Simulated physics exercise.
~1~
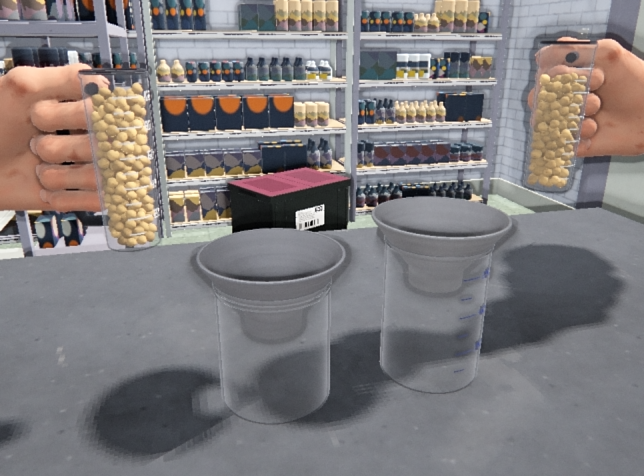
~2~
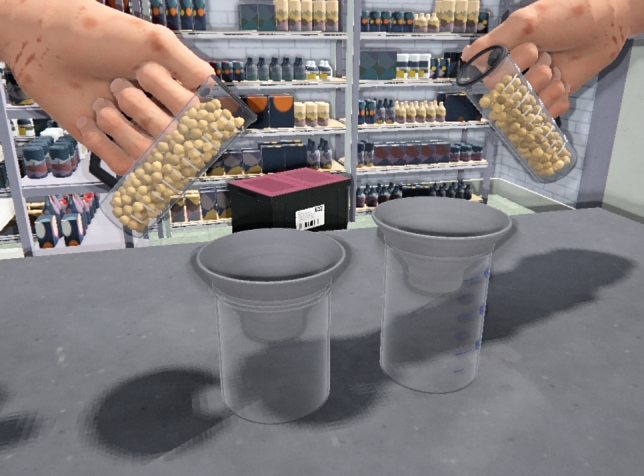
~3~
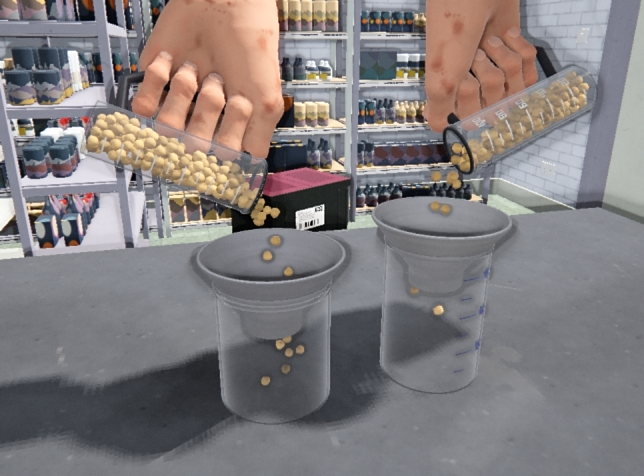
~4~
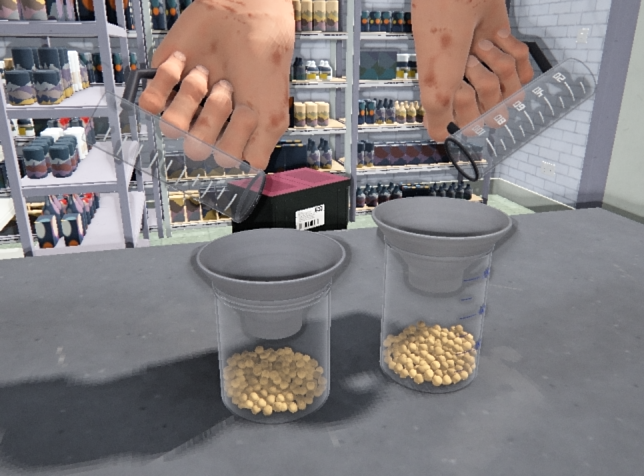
Two hands, one at each side, hold clear cups full of pale tan beads above a dark grey counter, seen from a still camera facing stocked shelves and a black and magenta box. Below them, two grey funnels sit on clear jars, side by side. The hands bring the cups inward, the left moving right and the right moving left, and lean them over. As the cups tip further, beads spill through both funnels and drop into the jars. Finally both cups are empty, both funnels are clear, and all the beads lie heaped in the two jars.
